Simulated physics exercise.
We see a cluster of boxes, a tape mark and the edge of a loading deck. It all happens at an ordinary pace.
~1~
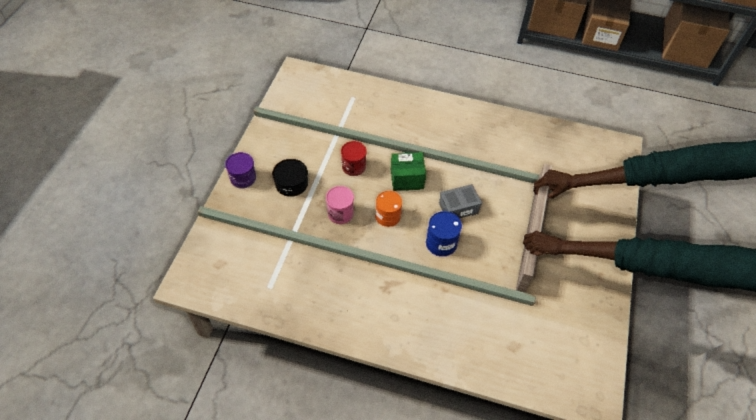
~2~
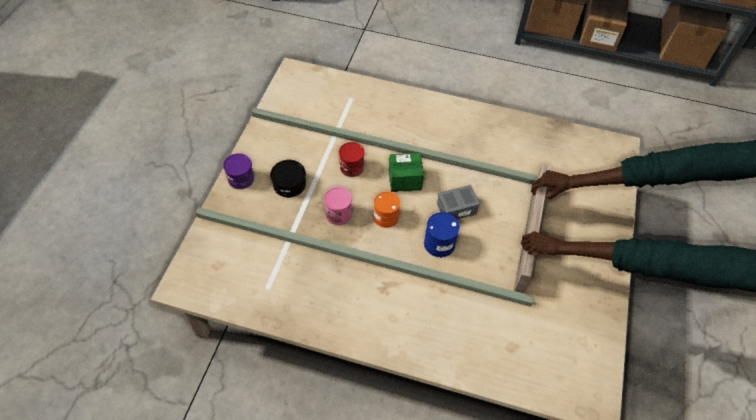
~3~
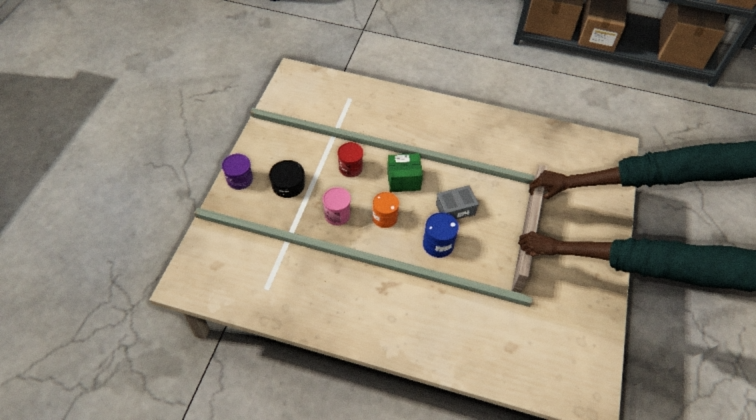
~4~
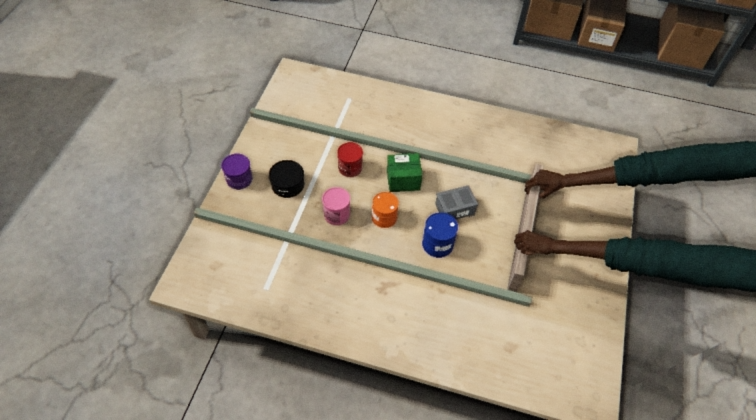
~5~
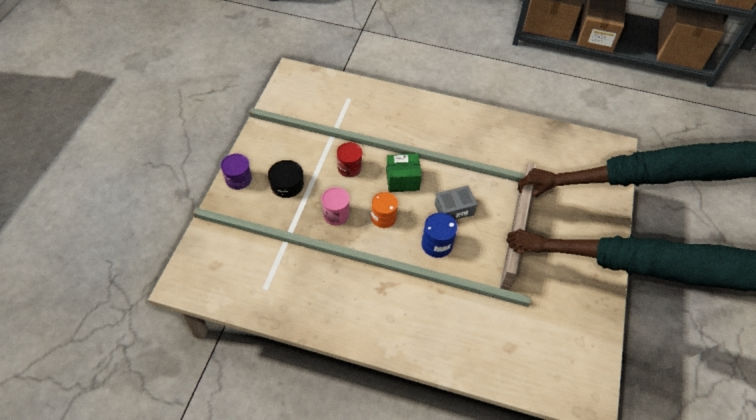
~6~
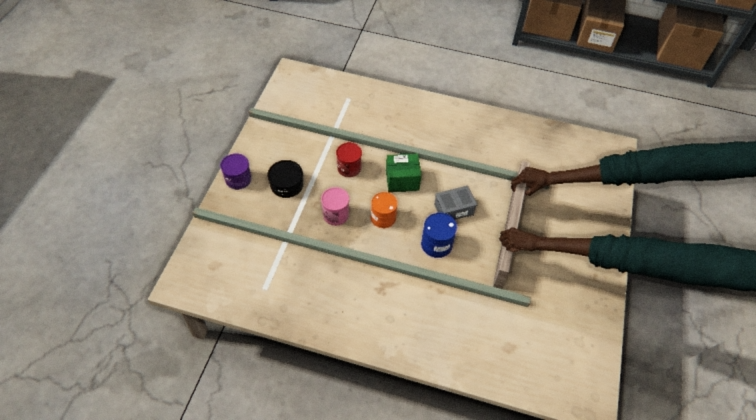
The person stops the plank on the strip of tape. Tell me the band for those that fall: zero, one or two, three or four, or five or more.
Outcome: The number that fall off is zero.
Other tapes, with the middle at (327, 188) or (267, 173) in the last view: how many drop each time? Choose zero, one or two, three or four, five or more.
In that order: Not one; either one or two.
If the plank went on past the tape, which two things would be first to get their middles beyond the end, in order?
The order is the purple pail, then the red pail.
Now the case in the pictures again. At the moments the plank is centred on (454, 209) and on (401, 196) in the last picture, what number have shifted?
First 2, then 5.
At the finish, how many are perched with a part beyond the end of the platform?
That would be 0.
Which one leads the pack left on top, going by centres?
It is the purple pail.
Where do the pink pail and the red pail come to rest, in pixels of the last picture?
First (253, 198), then (281, 138).
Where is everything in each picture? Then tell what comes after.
The first picture shows purple pail (241, 171); black pail (291, 178); red pail (354, 159); plank (534, 227); tape (316, 183).
The second picture shows black pail (289, 179); blue canister (441, 235).
The third picture shows red pail (351, 160); orange canister (385, 210).
The fourth picture shows purple pail (238, 172); grey tote (456, 204).
The fifth picture shows black pail (286, 179); green parcel (404, 173).
The sixth picture shows purple pail (237, 172); black pail (286, 179); red pail (349, 160); plank (512, 224); tape (311, 184).
Early on, none off yet; purple pail at rest near (237, 172); black pail at rest near (286, 179); red pail at rest near (349, 160).
A while later, none off yet; purple pail at rest near (237, 172); black pail at rest near (286, 179); red pail travelled a little near (344, 156).
Finally, the number that fall off is zero.
